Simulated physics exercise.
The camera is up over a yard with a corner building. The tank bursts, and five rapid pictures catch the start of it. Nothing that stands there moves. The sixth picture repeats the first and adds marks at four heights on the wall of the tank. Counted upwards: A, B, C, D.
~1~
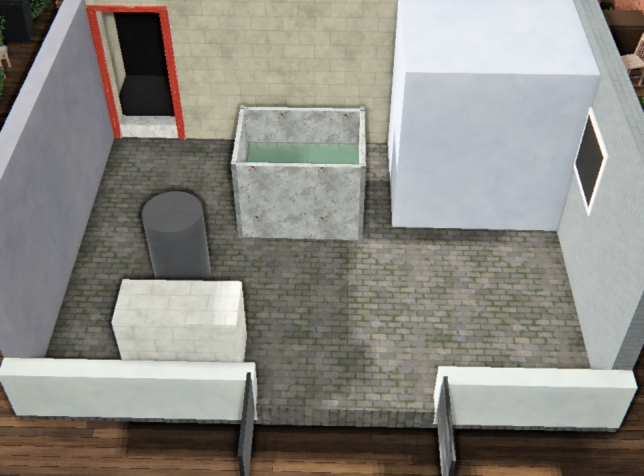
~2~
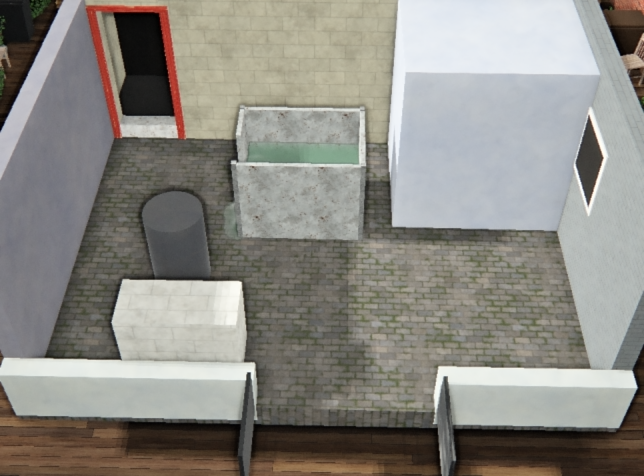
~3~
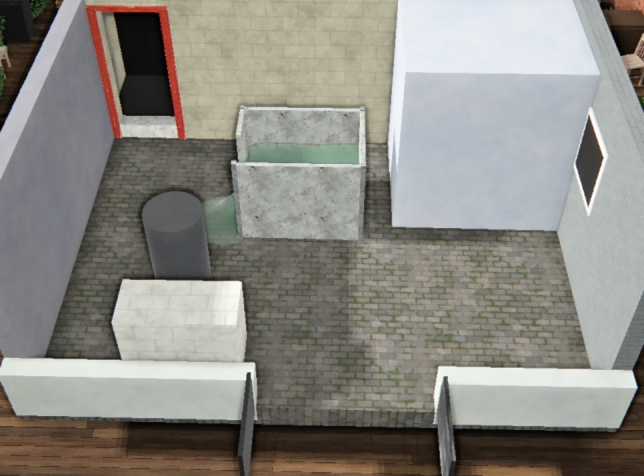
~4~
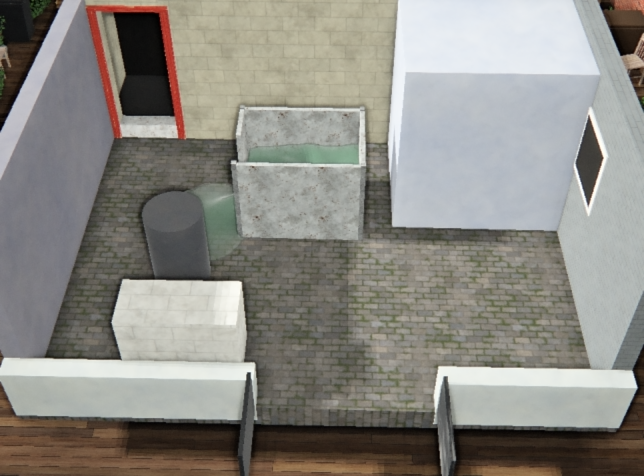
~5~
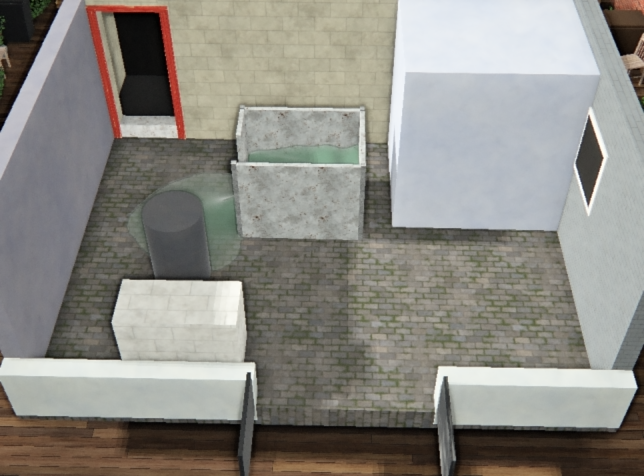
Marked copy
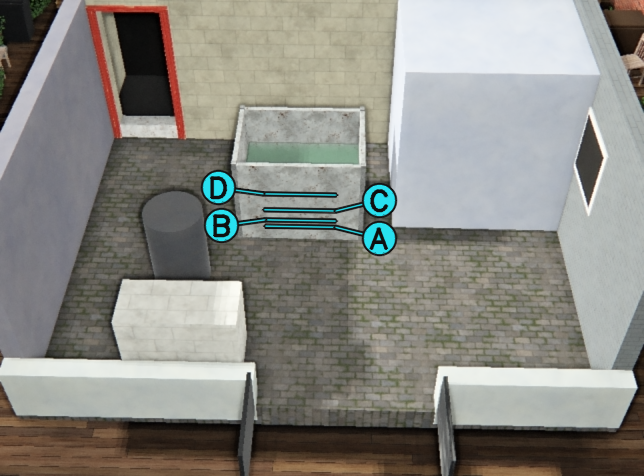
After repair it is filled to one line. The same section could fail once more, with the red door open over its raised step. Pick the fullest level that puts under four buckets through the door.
Go for D.
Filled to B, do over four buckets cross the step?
No.
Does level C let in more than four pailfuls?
No.
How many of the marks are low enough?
All of them.
On the marked copy, A at (300, 226); B at (300, 220); C at (300, 210); D at (299, 194); from the bottom up A, B, C, D.
With A, nothing gets over.
With B, nothing gets over.
With C, nothing gets over.
With D, a bucket or two gets in.
